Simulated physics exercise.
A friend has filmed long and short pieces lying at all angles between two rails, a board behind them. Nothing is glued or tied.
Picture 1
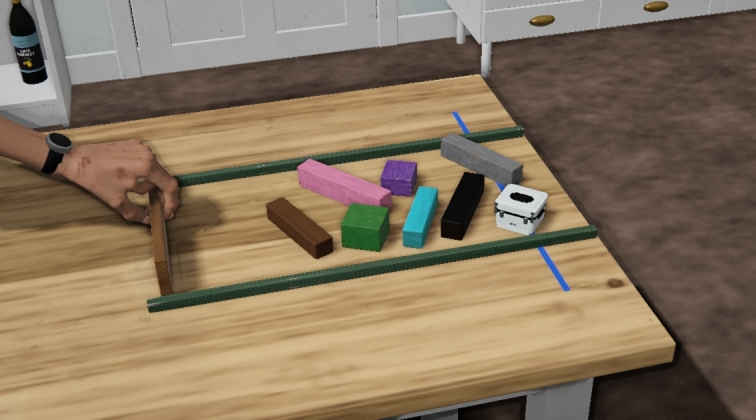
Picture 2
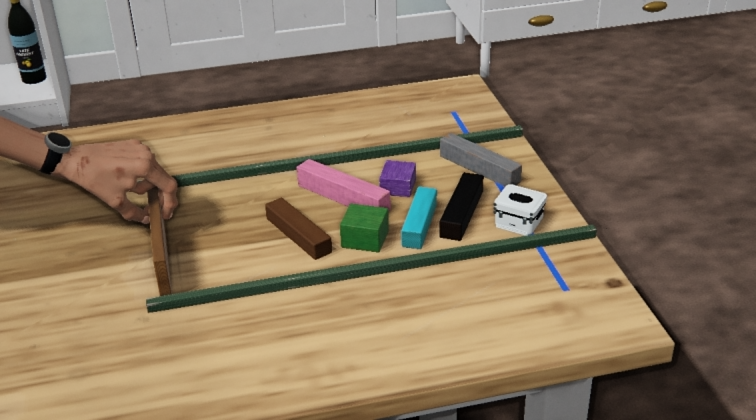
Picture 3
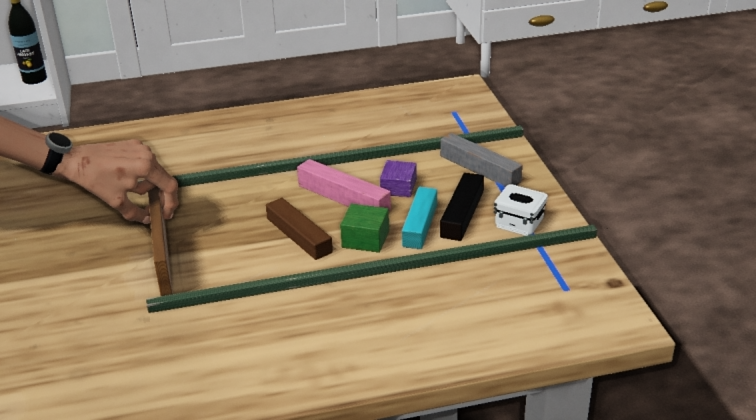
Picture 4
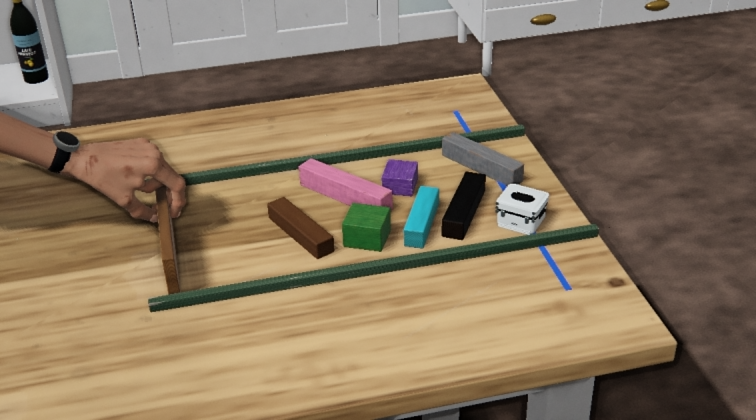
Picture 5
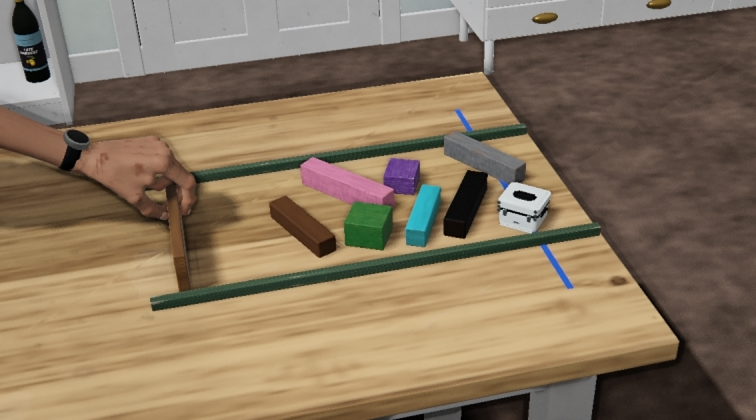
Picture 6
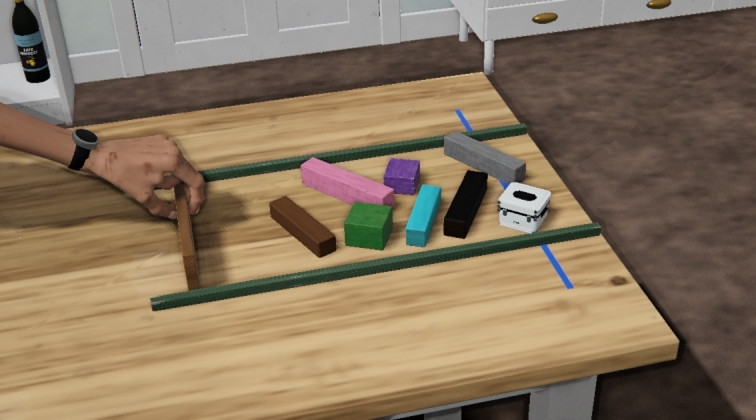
A hand wearing a dark watch holds a brown board upright between two green rails on a wooden table, seen from above at an angle. Ahead of it lie brown, pink, green, purple, cyan, black and grey pieces, with a white case at right near blue tape. The board stays nearly still, then slides slightly right without touching the pieces, while the view shifts very slightly.
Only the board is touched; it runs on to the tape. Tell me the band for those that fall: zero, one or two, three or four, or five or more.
The number that fall off is three or four.
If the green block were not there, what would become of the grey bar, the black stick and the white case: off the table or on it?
The grey bar goes over; the black stick falls; the white case goes over.
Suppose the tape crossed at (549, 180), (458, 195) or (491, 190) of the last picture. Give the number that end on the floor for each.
Try by try, 7, 1 and 3.
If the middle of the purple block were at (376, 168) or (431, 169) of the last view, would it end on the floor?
In turn it survives; is kept.
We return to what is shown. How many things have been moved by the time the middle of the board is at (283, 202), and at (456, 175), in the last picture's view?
The counts are 1 and 8.
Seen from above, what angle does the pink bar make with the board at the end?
Roughly 20° out of line.
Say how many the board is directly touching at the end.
In contact: 2.
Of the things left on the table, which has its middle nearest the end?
It is the purple block.
A little later, none off yet; white case at rest near (524, 208); grey bar at rest near (484, 158); black stick at rest near (466, 203).
Next, none off yet; white case at rest near (524, 208); grey bar at rest near (484, 158); black stick shifted a little near (483, 202).
Later still, none off yet; white case tilted well over near (608, 208); grey bar shifted a little near (524, 149); black stick shifted about its own width near (556, 189).
When it is over, the number that fall off is three or four; down, turquoise stick, black stick, grey bar and white case.
